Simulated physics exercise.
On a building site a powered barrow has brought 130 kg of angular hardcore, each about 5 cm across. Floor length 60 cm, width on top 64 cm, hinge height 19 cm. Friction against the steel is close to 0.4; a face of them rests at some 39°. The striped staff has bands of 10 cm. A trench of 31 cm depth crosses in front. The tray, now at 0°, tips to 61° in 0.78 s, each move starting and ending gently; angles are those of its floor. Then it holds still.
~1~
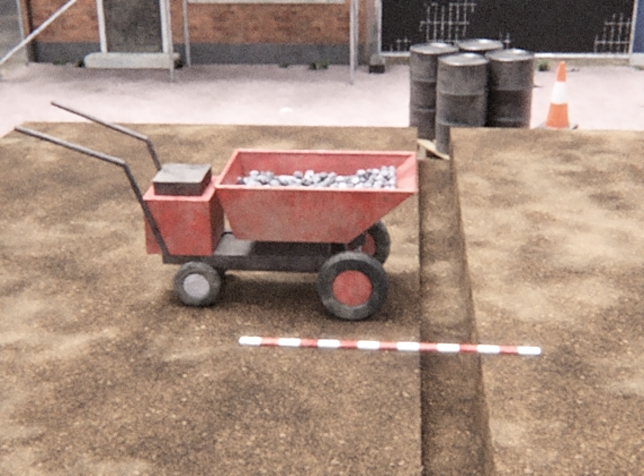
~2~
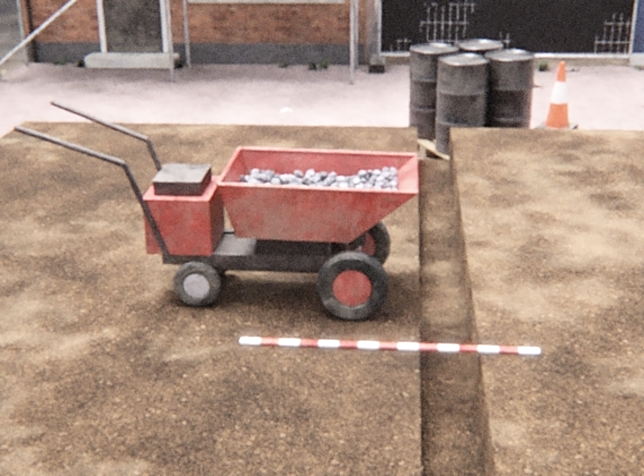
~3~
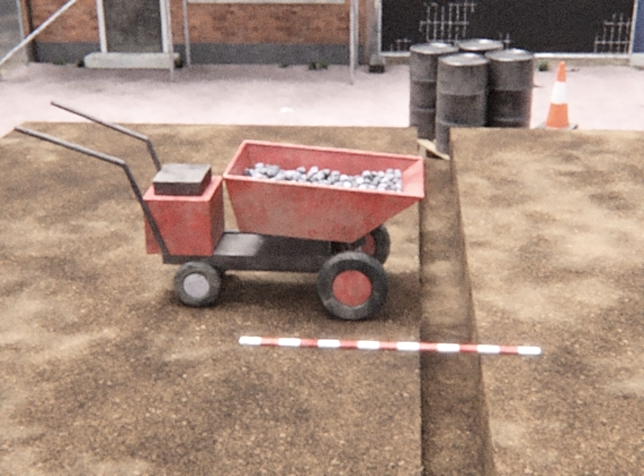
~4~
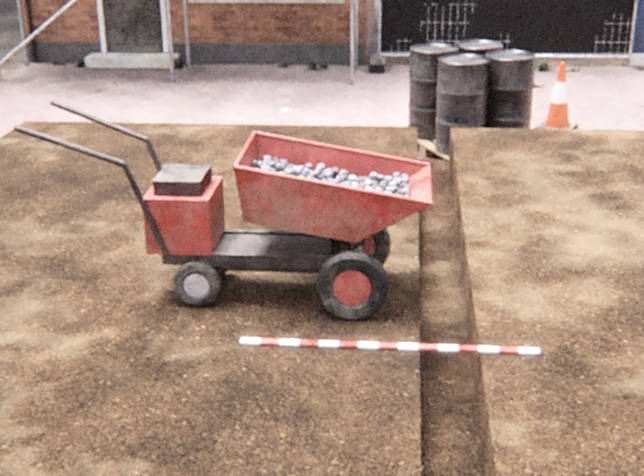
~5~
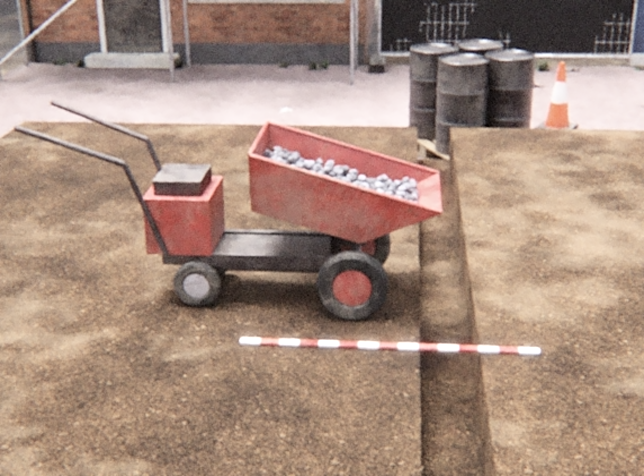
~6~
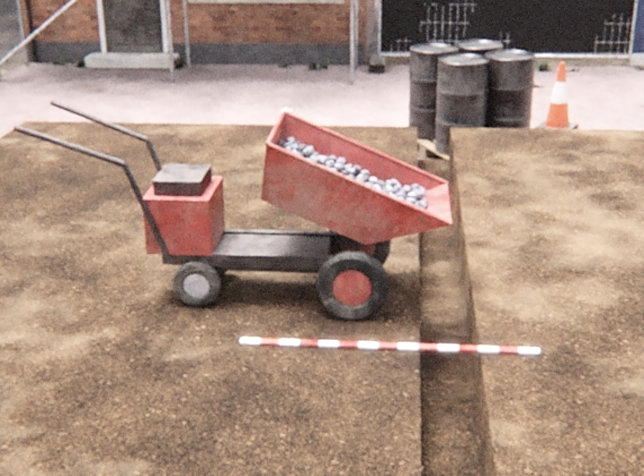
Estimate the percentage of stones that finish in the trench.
About 23 per cent.
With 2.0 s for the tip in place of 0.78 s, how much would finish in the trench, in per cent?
It would be near 20 per cent.
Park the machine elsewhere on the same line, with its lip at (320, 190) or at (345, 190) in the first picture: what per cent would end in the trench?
First some 50, then 80 per cent.
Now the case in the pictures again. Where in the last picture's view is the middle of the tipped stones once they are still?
Their middle is at about (499, 296).
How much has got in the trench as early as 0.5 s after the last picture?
Some 0 per cent.
Then, 0.2 s after the last picture the floor is at 51°, 100 % in the tray; the foremost stones are at (453, 251).
Then, 0.5 s after the last picture the floor is at 61°, 93 % in the tray, 1 % in the trench, 7 % past the trench; the foremost stones are at (496, 285).
Then, 0.9 s after the last picture the floor is at 61°, 49 % in the tray, 1 % in the trench, 50 % past the trench; the foremost stones are at (582, 302).
Then, 2.9 s after the last picture the floor is at 61°, 18 % in the tray, 23 % in the trench, 59 % past the trench; the foremost stones are past the picture's edge.
